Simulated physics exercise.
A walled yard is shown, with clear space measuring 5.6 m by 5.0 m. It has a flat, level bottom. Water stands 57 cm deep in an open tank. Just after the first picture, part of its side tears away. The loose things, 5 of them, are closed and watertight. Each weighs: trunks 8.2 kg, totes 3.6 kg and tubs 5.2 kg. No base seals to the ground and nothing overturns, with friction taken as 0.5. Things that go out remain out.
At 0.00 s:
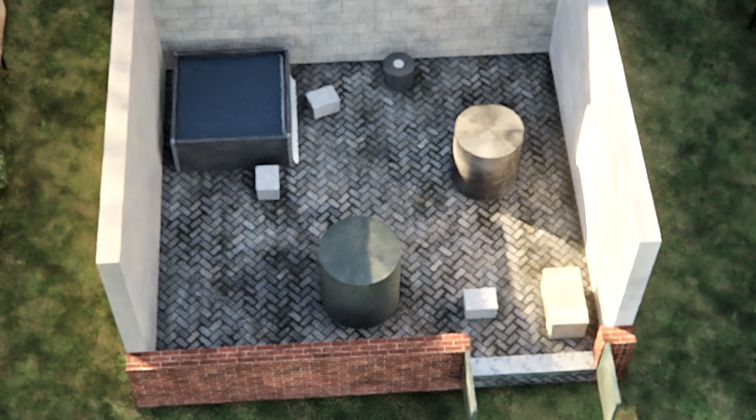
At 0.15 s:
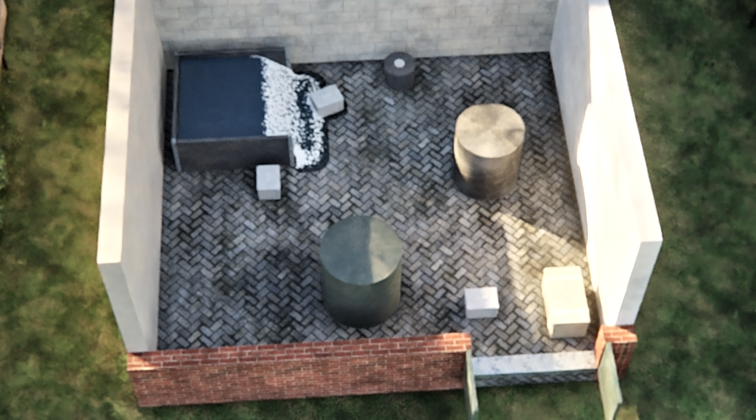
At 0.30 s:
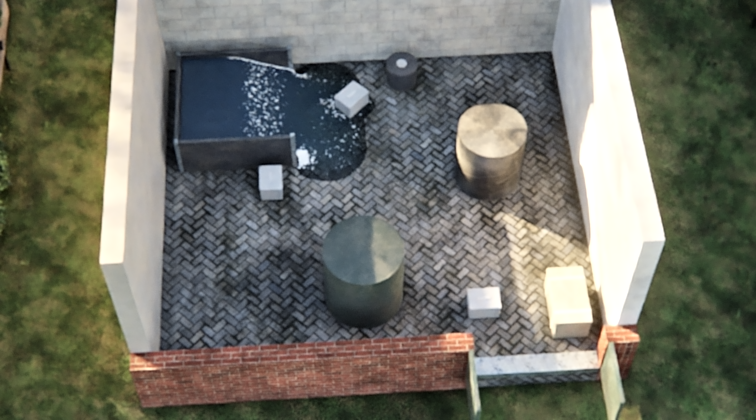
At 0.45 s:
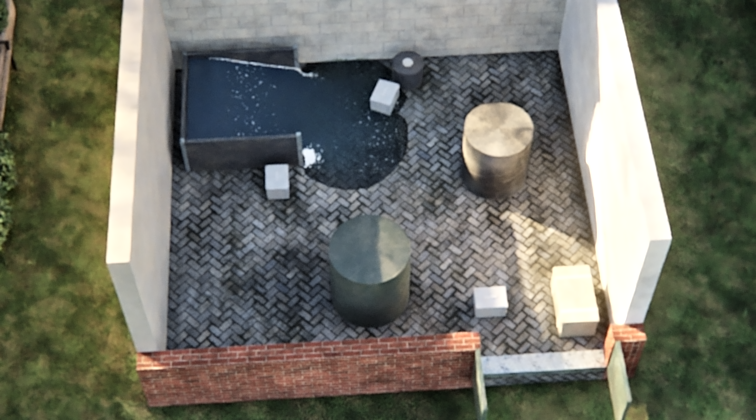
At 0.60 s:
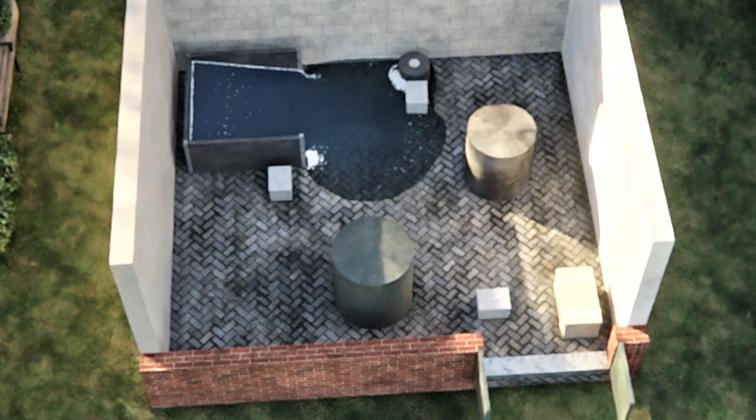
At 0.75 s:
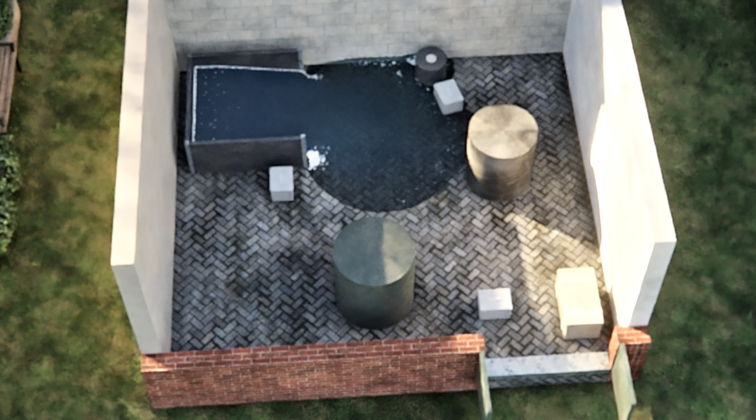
Dark water poured from the open right side of a tank in a walled, brick-paved yard, spreading in a widening pool that pushed a small pale block rightward and then nudged a round dark tub.
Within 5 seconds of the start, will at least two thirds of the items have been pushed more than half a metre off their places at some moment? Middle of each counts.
The count shifted gets to two thirds or more.
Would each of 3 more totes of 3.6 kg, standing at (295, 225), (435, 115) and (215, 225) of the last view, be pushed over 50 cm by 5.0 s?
Reading them off in order: Not beyond, clears the mark, not beyond.
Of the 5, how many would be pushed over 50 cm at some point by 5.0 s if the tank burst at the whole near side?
In that case the number is 2.
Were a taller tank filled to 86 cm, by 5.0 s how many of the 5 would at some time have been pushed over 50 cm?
So the tally would be 4.
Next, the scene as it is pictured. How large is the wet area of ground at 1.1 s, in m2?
Close to 10.0 m2, I'd say.
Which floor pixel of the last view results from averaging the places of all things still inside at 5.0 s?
It sits at about (435, 124).
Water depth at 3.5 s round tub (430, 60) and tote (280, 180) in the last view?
Depth approx. 19 cm / 0 cm.
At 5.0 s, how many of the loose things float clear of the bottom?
I get 2.
After 1.1 s 2 of 5 are over 50 cm from their spots; 0 afloat.
After 2.2 s 2 of 5 are over 50 cm from their spots; 2 afloat.
After 3.5 s 3 of 5 are over 50 cm from their spots; 3 afloat.
After 5.0 s 4 of 5 are over 50 cm from their spots, and 4 have been at some point; 2 afloat.
